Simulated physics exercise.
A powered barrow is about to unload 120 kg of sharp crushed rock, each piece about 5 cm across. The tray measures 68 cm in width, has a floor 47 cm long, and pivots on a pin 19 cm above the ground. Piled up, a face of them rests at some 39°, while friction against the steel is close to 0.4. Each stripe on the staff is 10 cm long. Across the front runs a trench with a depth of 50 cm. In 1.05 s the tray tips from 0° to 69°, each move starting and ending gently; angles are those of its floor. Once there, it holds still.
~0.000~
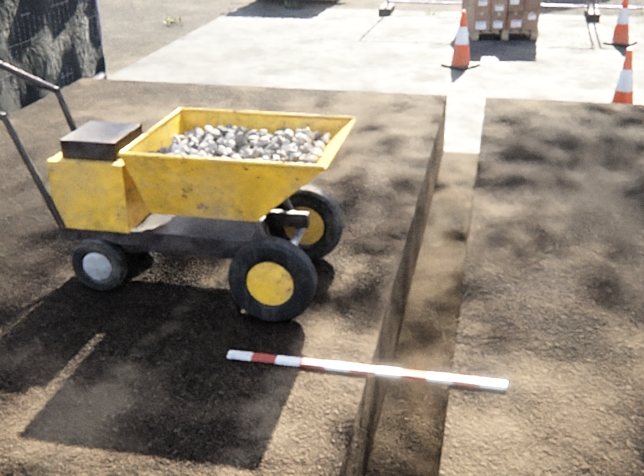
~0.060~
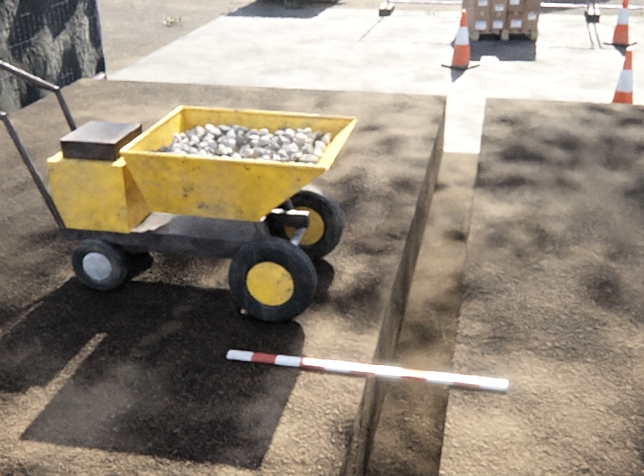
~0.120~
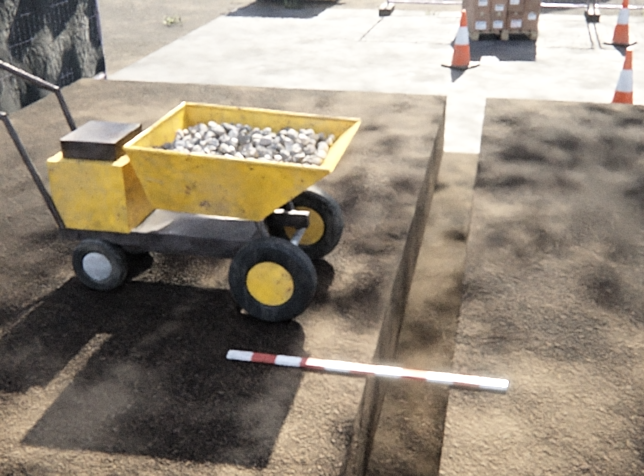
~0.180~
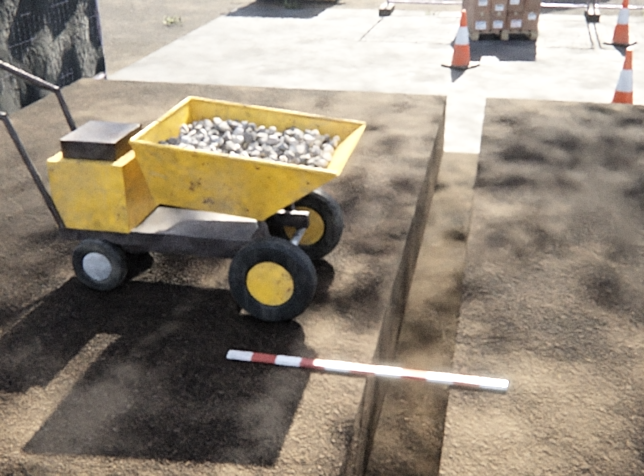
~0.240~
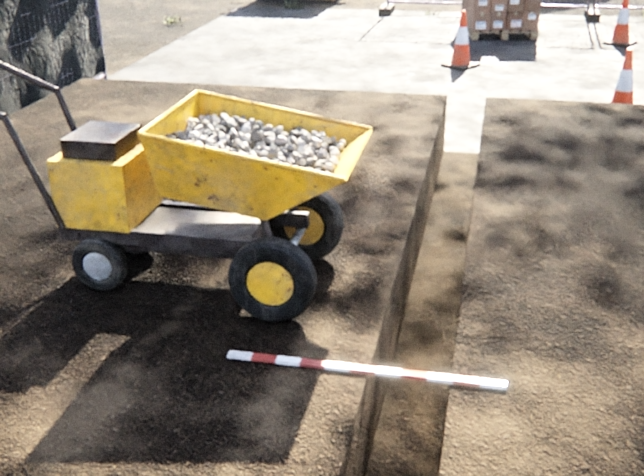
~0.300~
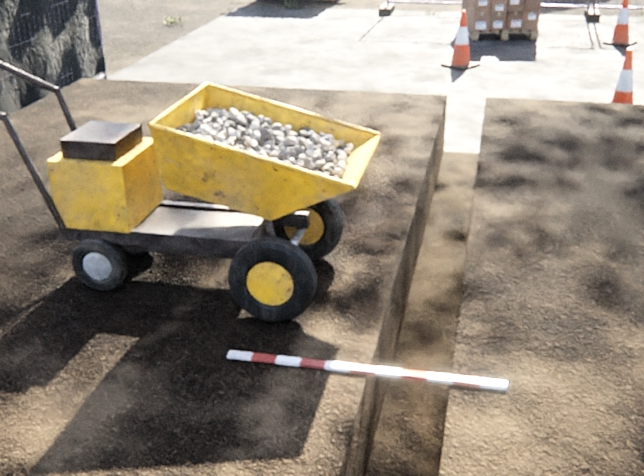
A yellow powered barrow loaded with grey stones stood beside a narrow trench, and its tray tilted gradually, the back rising and the front lip dipping to the right while the wheels stayed put.
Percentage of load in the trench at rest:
69 %.
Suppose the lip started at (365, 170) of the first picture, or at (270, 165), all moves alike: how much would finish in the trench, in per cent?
Near 15 and near 100 percent.
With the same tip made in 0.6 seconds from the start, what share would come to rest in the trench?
I'd put it at roughly 50 per cent.
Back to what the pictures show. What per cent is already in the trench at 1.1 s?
About 25%.
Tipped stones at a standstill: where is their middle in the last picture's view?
About (440, 372).
After 0.8 s the floor is at 58°; 100 % in the tray; the foremost stones are at (404, 243).
After 1.1 s the floor is at 69°; 65 % in the tray, 26 % in the trench, 10 % past the trench; the foremost stones are at (492, 308).
After 1.5 s the floor is at 69°; 17 % in the tray, 51 % in the trench, 32 % past the trench; the foremost stones are at (601, 310).
After 3.5 s the floor is at 69°; 0 % in the tray, 69 % in the trench, 31 % past the trench; the foremost stones are at (643, 314).
